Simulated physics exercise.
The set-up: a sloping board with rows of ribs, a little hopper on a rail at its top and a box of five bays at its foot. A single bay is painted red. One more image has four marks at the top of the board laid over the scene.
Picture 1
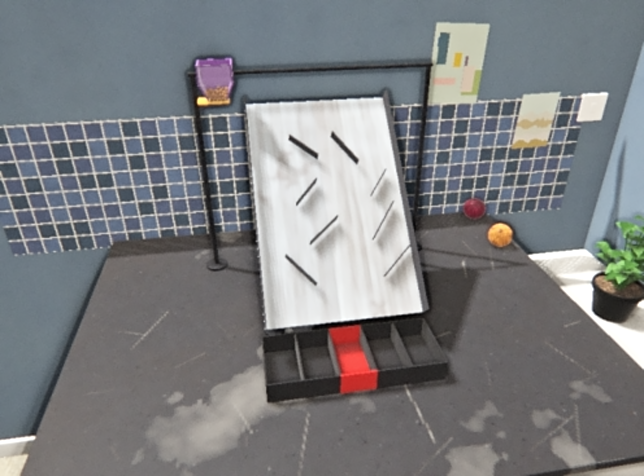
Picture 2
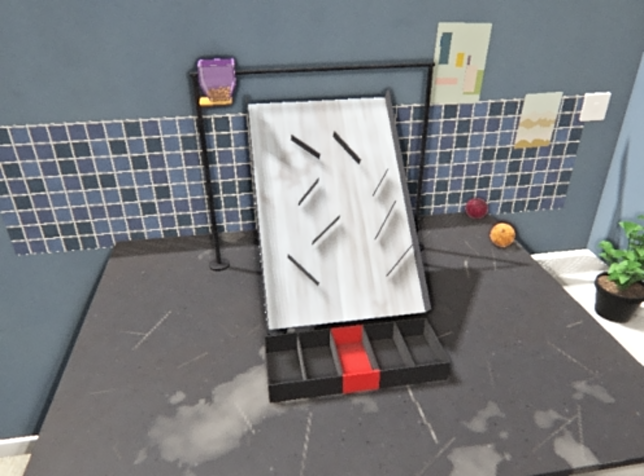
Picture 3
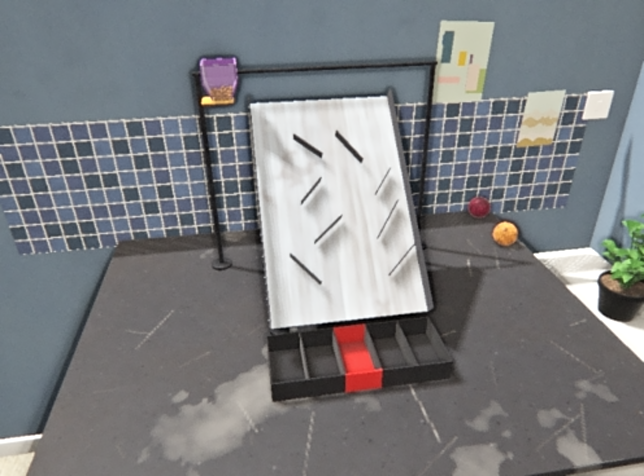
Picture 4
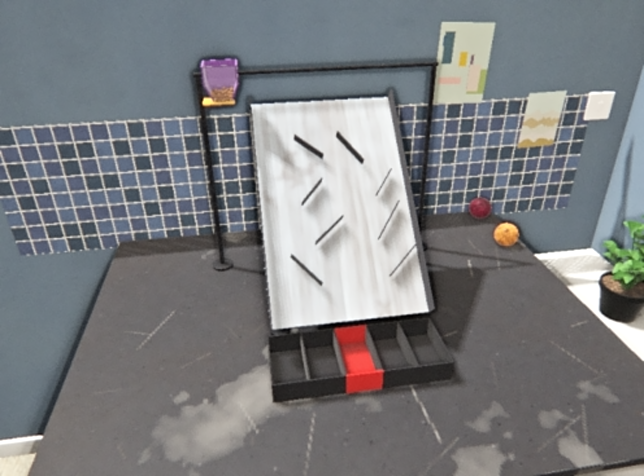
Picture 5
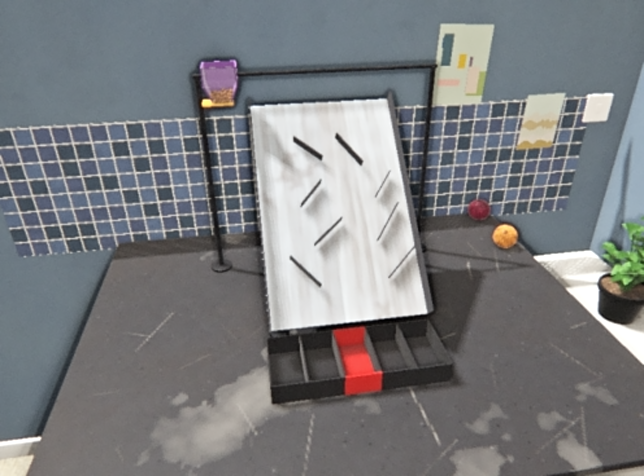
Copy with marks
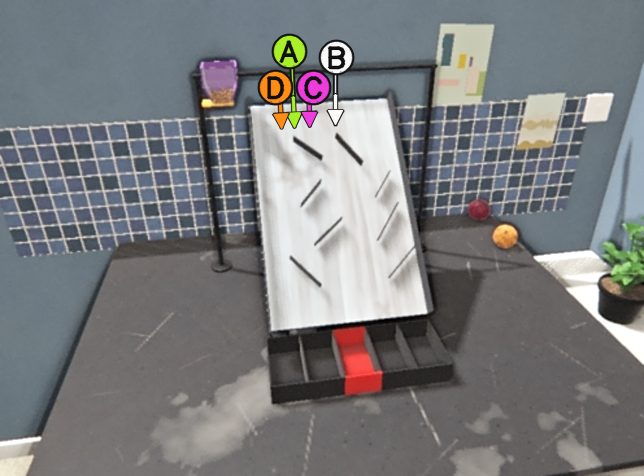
The purple hopper stayed on its rail above the left side of a sloping, ribbed board, and nothing clearly moved apart from a slight shift of the whole view; below sat a box with one red bay.
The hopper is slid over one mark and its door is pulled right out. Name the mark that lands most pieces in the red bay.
Mark B.
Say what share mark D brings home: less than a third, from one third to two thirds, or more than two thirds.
Mark D gives less than a third.
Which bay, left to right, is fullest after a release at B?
The third.
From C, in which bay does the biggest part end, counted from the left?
The fourth.
On the marked copy, mark A meets the board at (294, 122); mark B meets the board at (335, 119); mark C meets the board at (309, 121); mark D meets the board at (281, 122).
Choosing A, a small part in the red bay, most in other bays, a small part outside the box.
Choosing B, about half in the red bay, about a third in other bays, a small part outside the box.
Choosing C, a small part in the red bay, most in other bays, a small part outside the box.
Choosing D, about a quarter in the red bay, about two thirds in other bays, a small part outside the box.
